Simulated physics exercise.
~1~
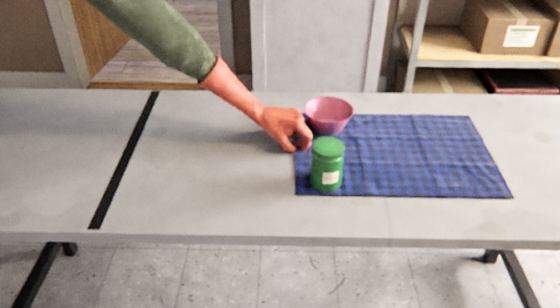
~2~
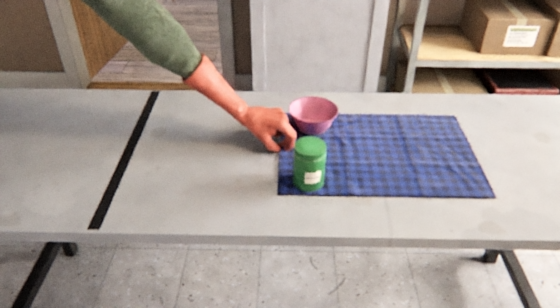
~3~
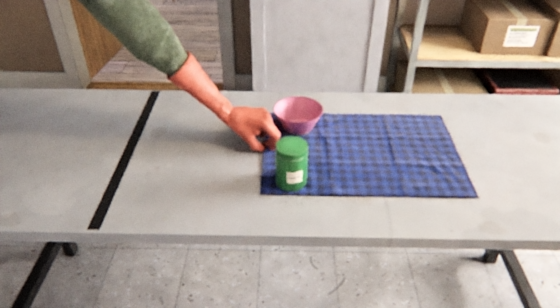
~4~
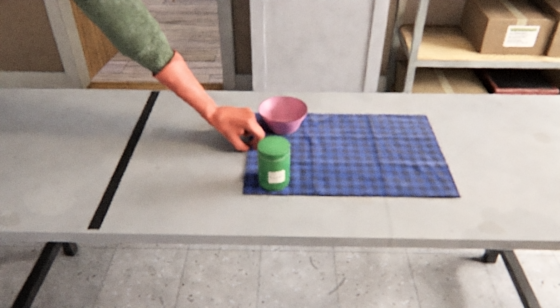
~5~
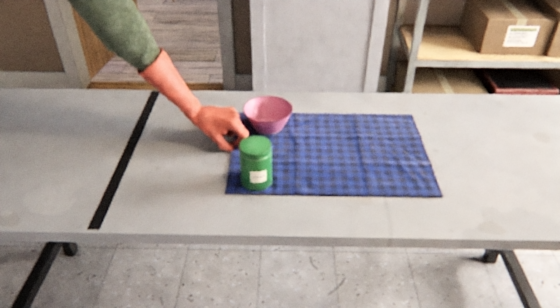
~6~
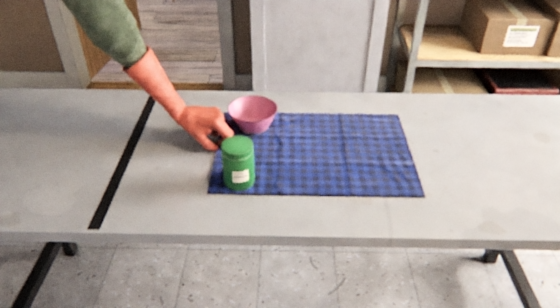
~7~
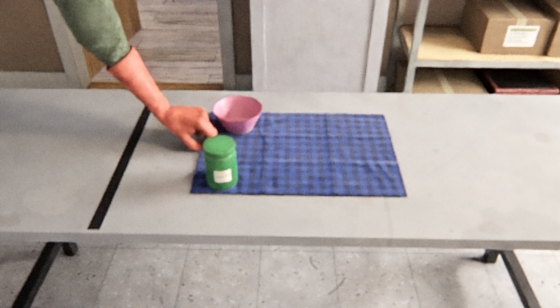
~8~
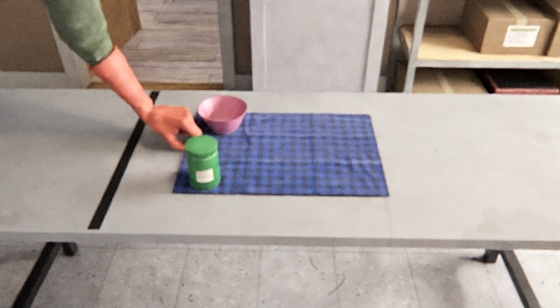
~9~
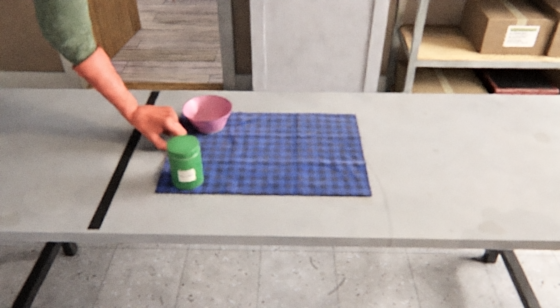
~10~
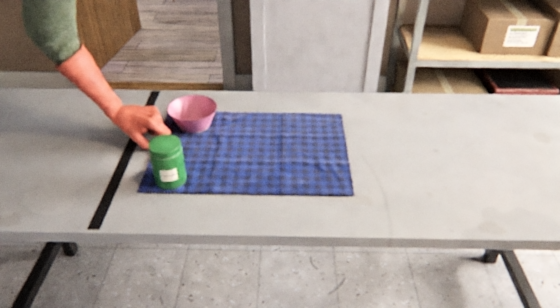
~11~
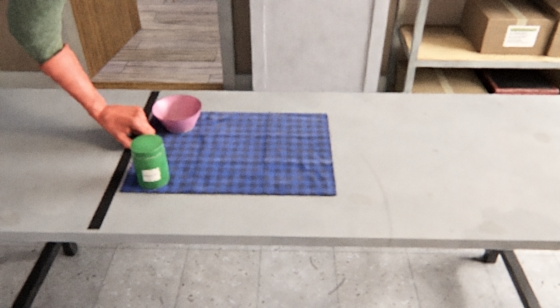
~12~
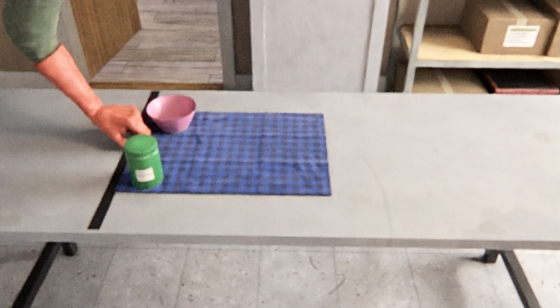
In the video, a hand pulls a blue checked cloth leftward across a gray table, carrying a green jar and a pink bowl toward a black tape line. The cloth's left edge stops at the tape, with the jar upright and the bowl still on the cloth.
